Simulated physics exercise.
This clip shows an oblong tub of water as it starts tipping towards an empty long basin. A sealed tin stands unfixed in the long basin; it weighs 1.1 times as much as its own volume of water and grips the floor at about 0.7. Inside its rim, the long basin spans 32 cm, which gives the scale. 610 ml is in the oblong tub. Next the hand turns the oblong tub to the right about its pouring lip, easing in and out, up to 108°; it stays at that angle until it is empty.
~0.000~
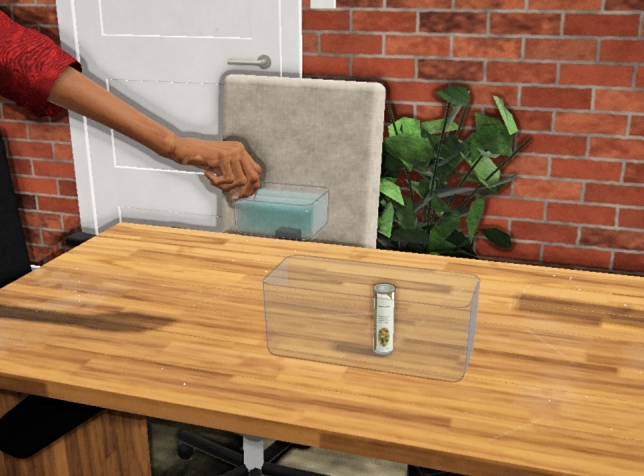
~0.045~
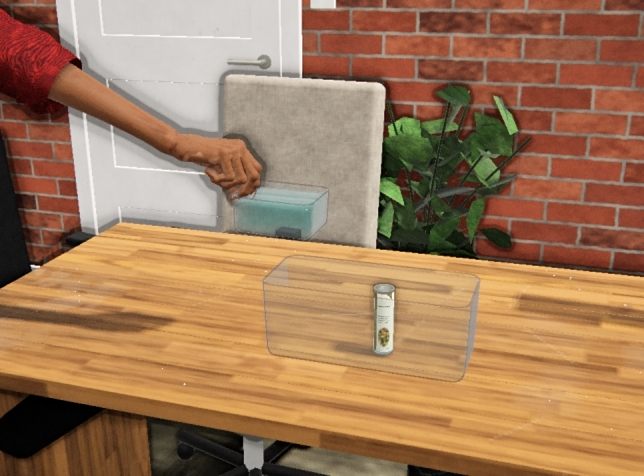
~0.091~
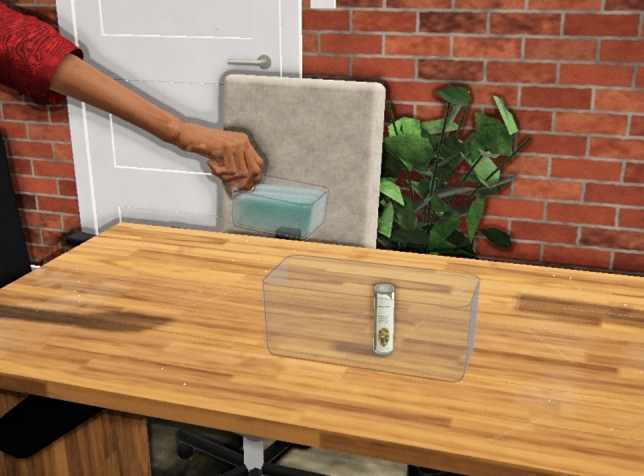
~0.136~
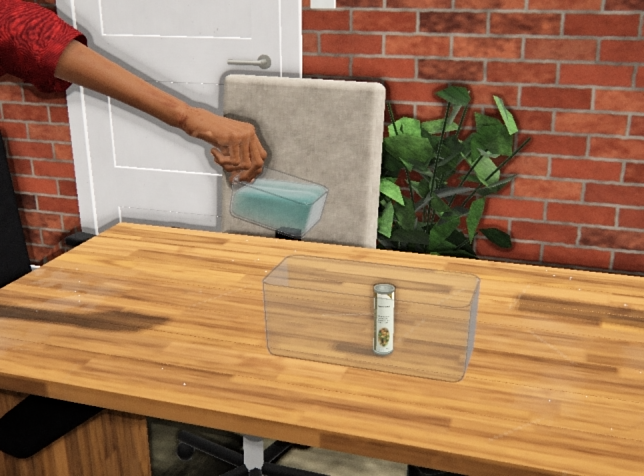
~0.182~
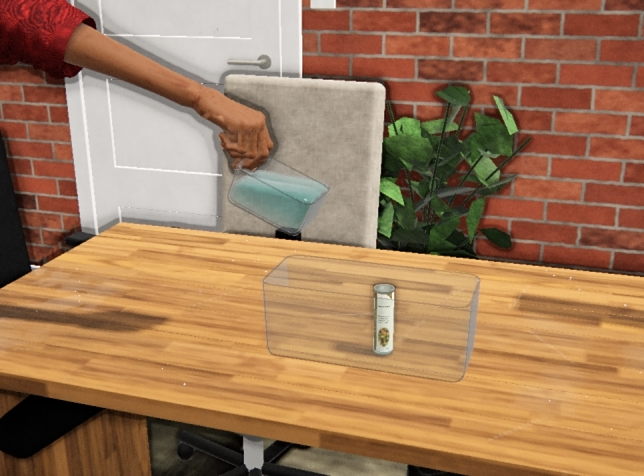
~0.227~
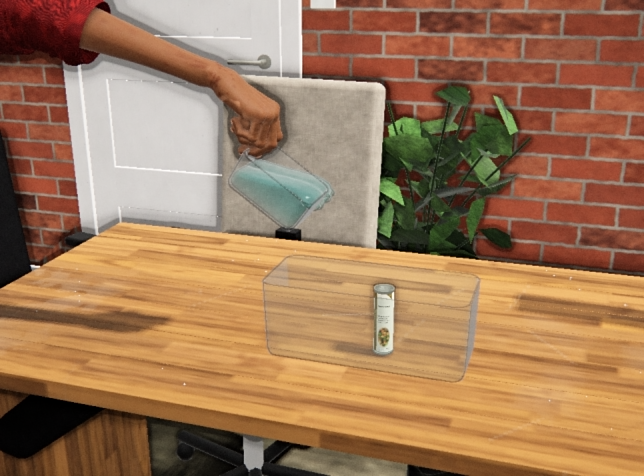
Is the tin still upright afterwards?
It does not tilt over.
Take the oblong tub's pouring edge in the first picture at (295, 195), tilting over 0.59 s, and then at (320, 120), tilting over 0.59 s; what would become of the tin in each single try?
Trial 1 - tin tips; trial 2 - tin stays standing.
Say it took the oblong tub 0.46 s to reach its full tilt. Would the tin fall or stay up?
The tin would stay balanced.
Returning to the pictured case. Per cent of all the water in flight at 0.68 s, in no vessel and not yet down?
I'd say some 8 per cent is in the air.
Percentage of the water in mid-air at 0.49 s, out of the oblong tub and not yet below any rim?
Close to 64 per cent, I'd say.
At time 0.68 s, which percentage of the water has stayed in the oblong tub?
I reckon near 1 per cent still sits there.
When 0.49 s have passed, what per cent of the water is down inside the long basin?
The basin holds roughly 18 in a hundred parts at that moment.
By 0.49 s the tilt is 100° and 20 per cent is still to pour; the tin stands where it began.
By 0.68 s the tilt is 108° and 1 per cent is still to pour; the tin stands where it began.
By 0.87 s the tilt is 108° and 0 per cent is still to pour; the tin stands where it began.
By 1.09 s the tilt is 108° and 0 per cent is still to pour; the tin stands where it began.
At rest the tin stands where it began.
